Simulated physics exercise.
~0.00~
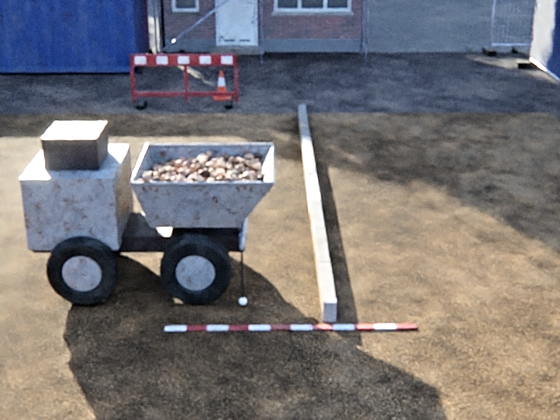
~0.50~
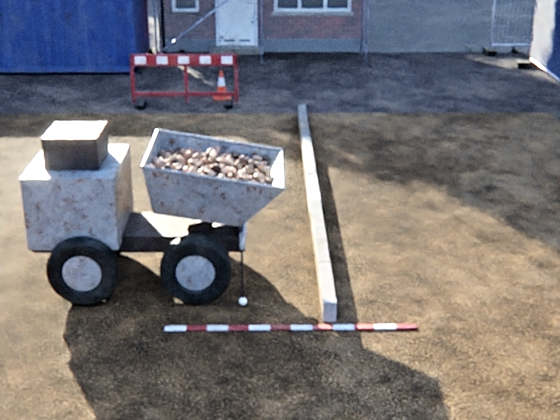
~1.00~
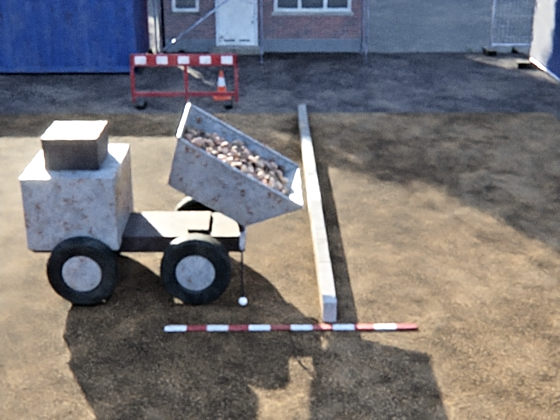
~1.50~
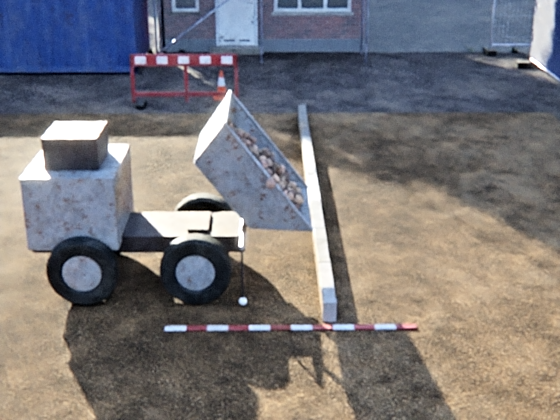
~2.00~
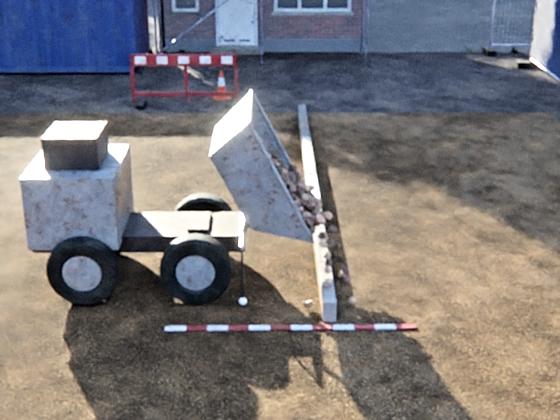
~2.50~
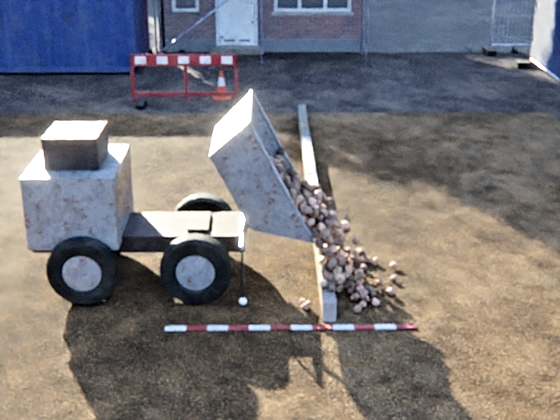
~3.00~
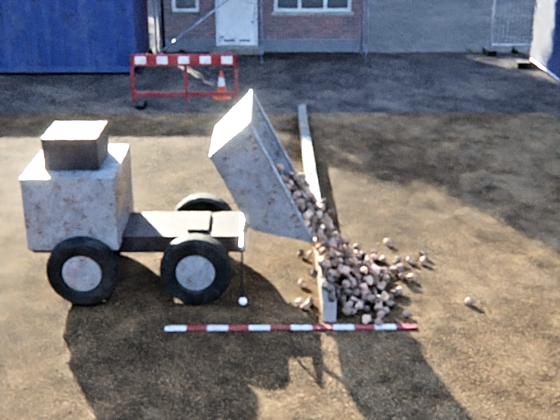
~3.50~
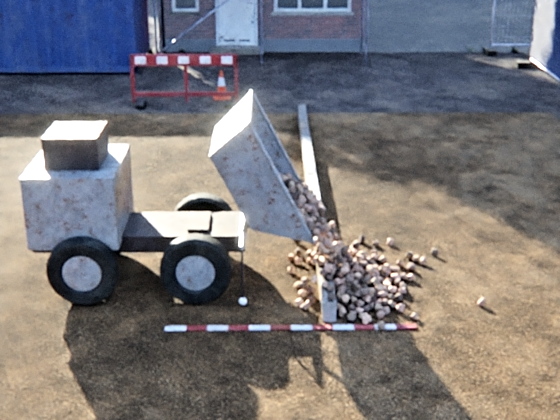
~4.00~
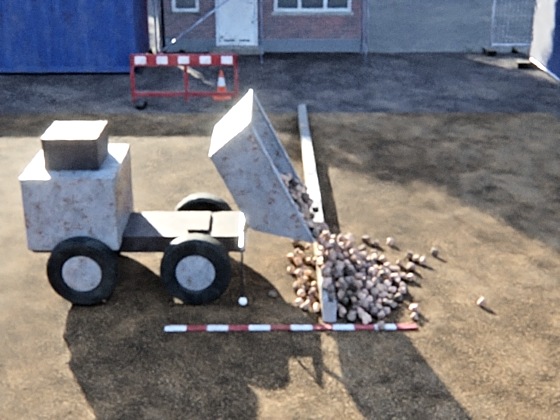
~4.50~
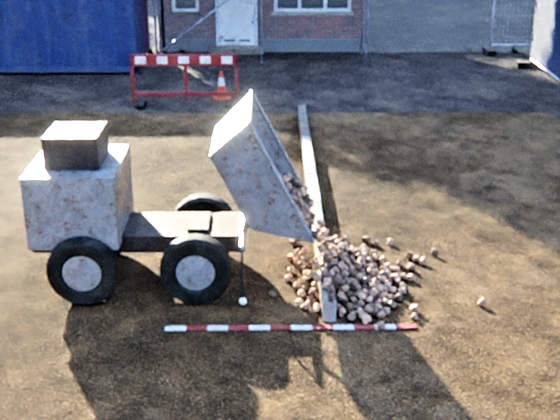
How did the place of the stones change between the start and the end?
At the start the stones all sat in the level skip on the dumper. By the end many of them lay lower down and further right, in a heap around the kerb, with some still in the tipped skip.
